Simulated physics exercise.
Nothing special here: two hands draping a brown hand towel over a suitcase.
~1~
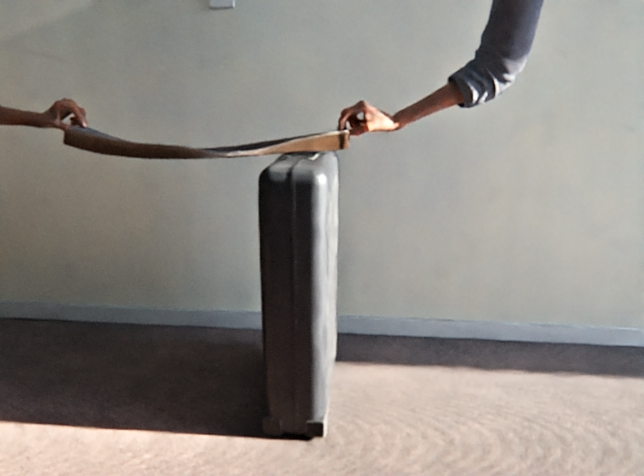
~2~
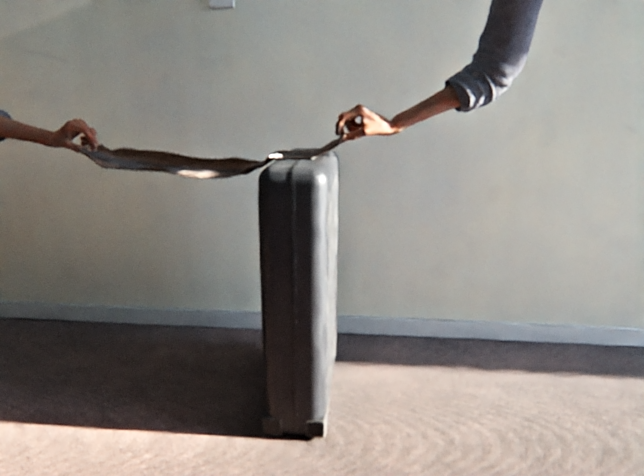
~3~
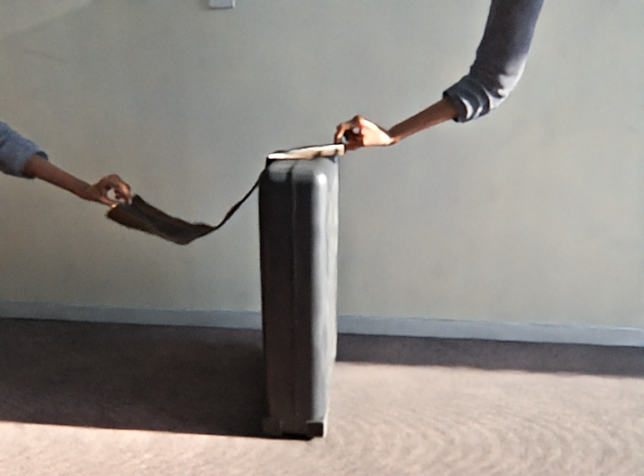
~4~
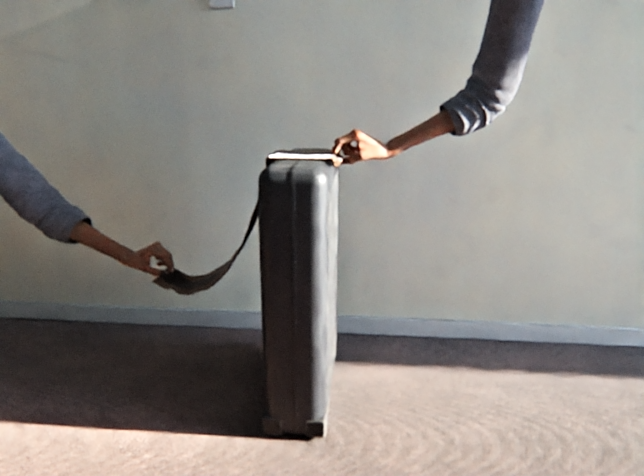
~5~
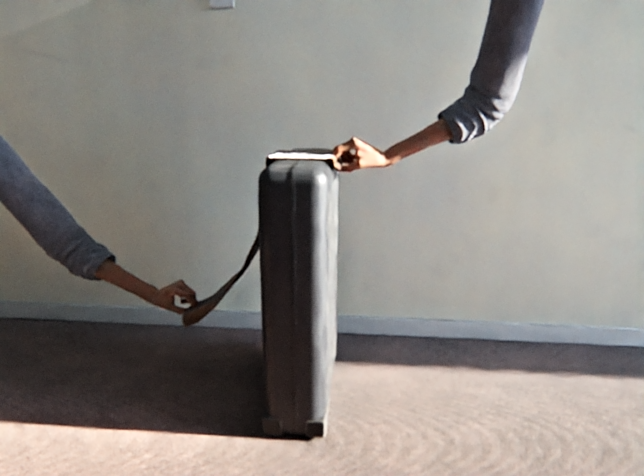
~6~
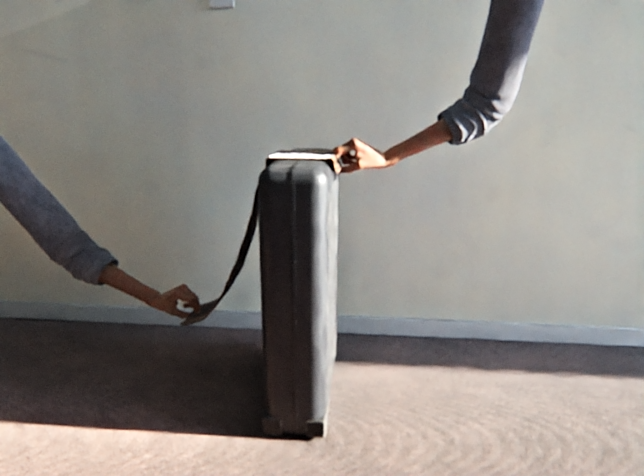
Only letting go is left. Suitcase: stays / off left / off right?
Seems to me it will go over the left edge.
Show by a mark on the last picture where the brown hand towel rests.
The middle of it rests at (257, 385) in the last picture.
Then, 0.32 s on from there, hand towel sliding left.
Then, 0.64 s on from there, hand towel in a heap on the floor near (260, 382).
In the end, hand towel in a heap on the floor near (257, 385). The brown hand towel falls on the left side.
